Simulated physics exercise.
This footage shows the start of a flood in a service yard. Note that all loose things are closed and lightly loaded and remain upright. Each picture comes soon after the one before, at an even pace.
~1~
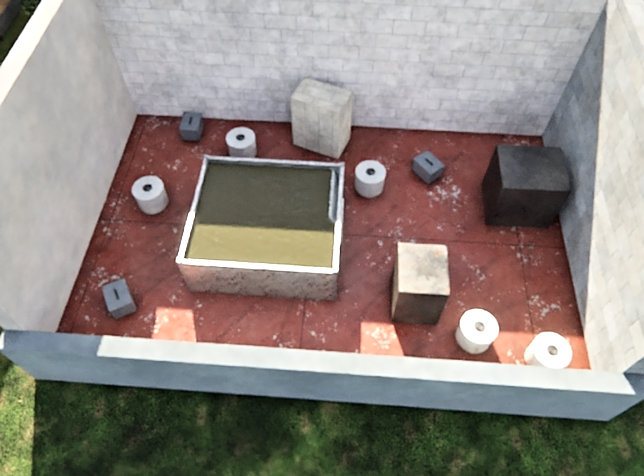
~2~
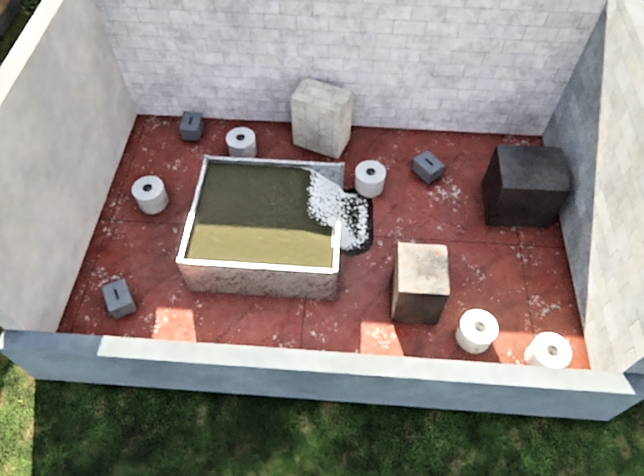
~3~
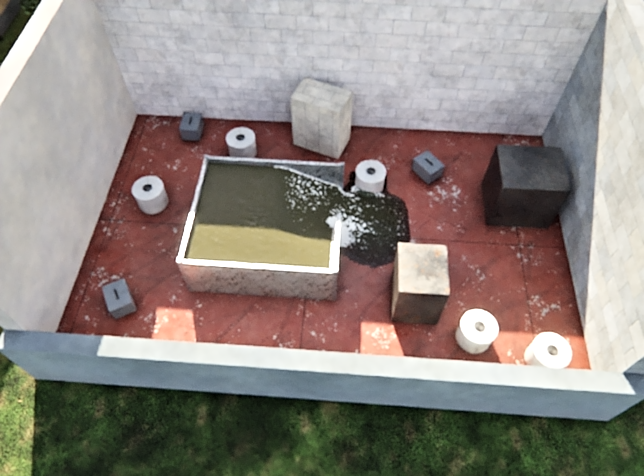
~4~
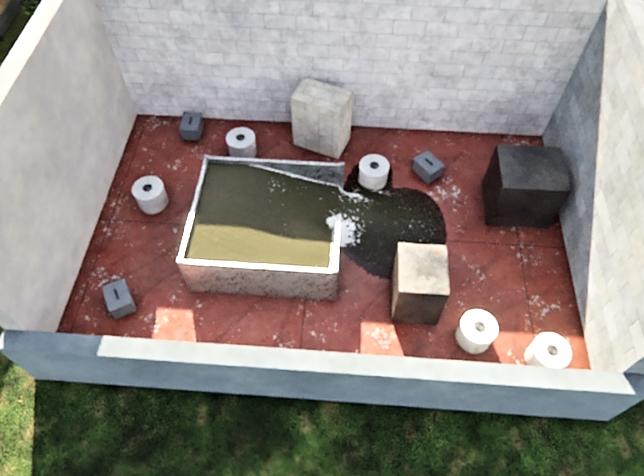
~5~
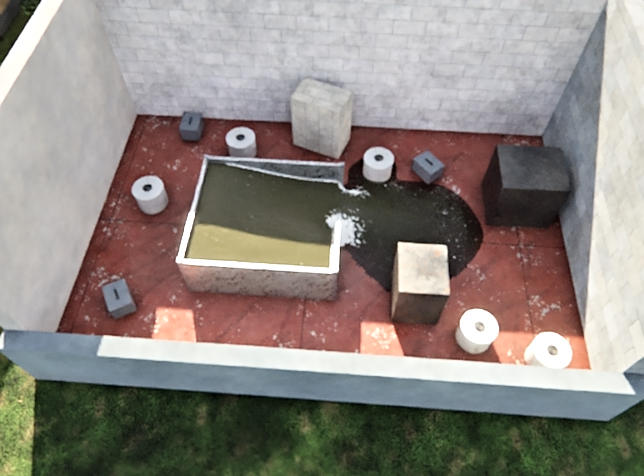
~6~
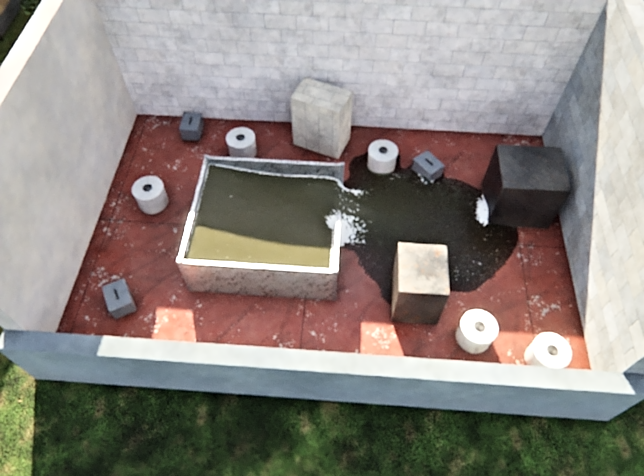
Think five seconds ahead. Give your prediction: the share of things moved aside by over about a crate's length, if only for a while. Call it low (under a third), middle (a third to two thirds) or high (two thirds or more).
Middle.
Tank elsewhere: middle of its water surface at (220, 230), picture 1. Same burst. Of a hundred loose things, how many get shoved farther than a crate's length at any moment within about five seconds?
I make it 50 per cent.
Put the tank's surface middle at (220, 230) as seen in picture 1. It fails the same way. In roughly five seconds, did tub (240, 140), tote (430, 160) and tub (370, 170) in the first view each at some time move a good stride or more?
First never went far, then displaced far, then displaced far.
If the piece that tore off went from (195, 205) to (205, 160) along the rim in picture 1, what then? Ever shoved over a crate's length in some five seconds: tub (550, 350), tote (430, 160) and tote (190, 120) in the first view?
Lab note - in sequence: Did not travel far; did not travel far; travelled far enough.
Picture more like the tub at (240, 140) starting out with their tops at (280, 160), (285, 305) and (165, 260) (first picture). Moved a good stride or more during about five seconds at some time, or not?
In sequence: Doesn't go far, pushed clear, doesn't go far.
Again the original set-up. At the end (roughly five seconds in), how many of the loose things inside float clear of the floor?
In total, 4.
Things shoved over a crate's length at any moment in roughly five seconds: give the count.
I count 4 of them.
A moment on, 1 of 8 are well off their spots; 0 afloat.
Next, 2 of 8 are well off their spots; 1 afloat.
Later, 3 of 8 are well off their spots; 2 afloat.
In the end, 3 of 8 are well off their spots, and 4 have been at some point; 4 afloat.
